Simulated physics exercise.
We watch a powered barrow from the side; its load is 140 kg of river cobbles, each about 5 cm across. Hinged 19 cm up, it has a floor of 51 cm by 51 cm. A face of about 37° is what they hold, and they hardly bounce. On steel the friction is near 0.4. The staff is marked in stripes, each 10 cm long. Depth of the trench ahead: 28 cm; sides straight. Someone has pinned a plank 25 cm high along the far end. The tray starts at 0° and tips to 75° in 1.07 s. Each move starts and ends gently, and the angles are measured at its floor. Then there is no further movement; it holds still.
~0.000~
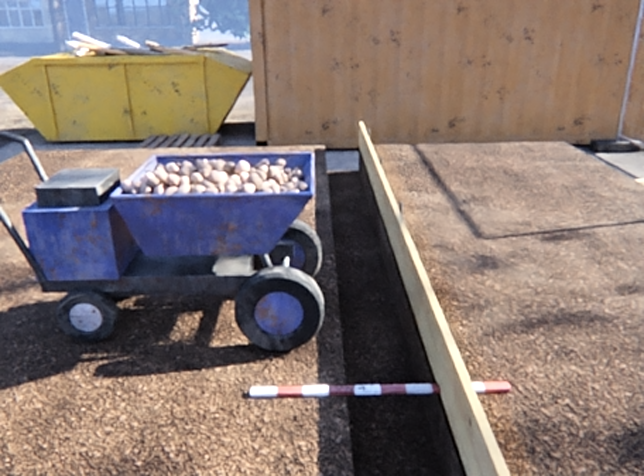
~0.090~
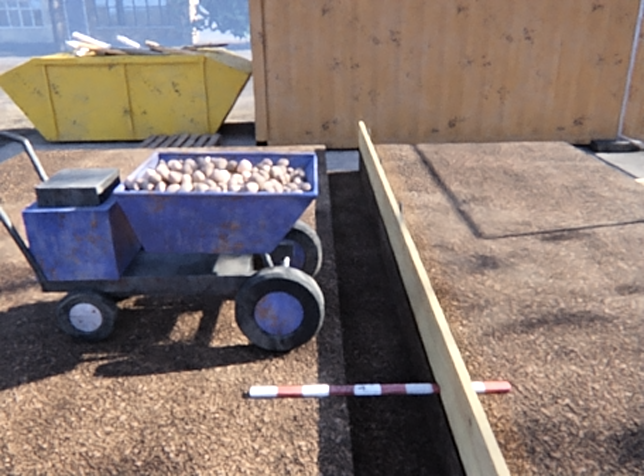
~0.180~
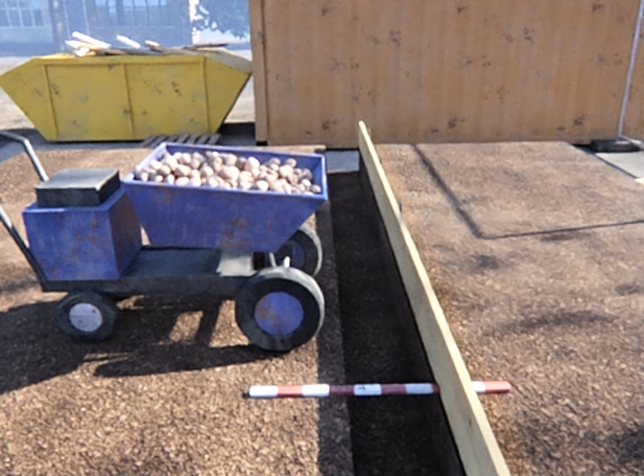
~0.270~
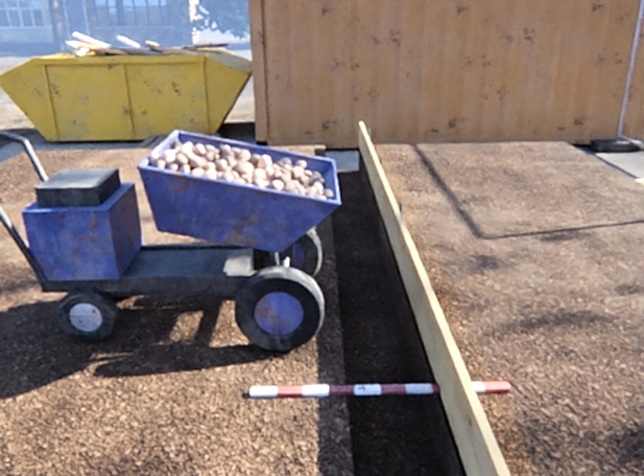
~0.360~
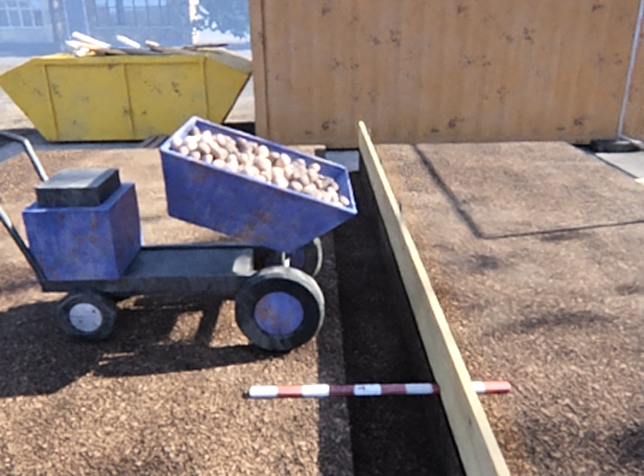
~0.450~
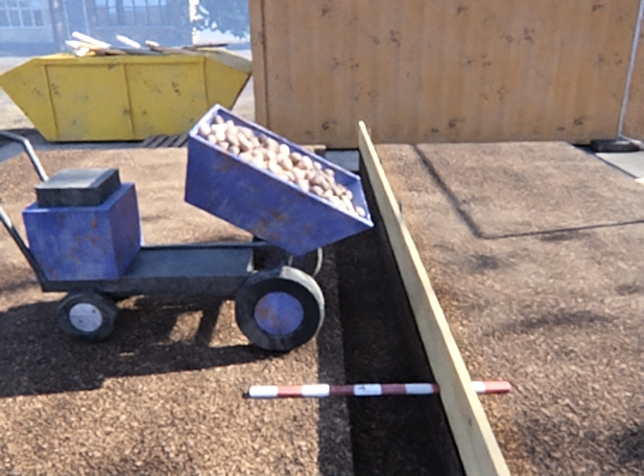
The blue tray of a small wheeled barrow, heaped with rounded stones, tilted steadily down toward the right, its back end rising high while its front lip reached out over the dark trench beside a plank.
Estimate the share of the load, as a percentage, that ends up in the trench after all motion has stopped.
Roughly 10 per cent of the load ends up there.
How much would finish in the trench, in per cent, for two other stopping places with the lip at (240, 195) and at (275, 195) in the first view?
Roughly 100 per cent, then 95 per cent.
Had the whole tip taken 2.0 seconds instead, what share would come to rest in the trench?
Expected share: Around 15%.
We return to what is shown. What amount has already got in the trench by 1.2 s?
By that point it's something like 10 in a hundred.
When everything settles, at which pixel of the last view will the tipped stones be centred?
The resting stones are centred at roughly (467, 309).
After 0.8 s the floor is at 63°; 100 % in the tray; the foremost stones are at (409, 256).
After 1.2 s the floor is at 75°; 72 % in the tray, 8 % in the trench, 21 % past the trench; the foremost stones are at (525, 310).
After 1.5 s the floor is at 75°; 56 % in the tray, 9 % in the trench, 35 % past the trench; the foremost stones are at (630, 307).
After 3.5 s the floor is at 75°; 50 % in the tray, 10 % in the trench, 40 % past the trench; the foremost stones are past the picture's edge.
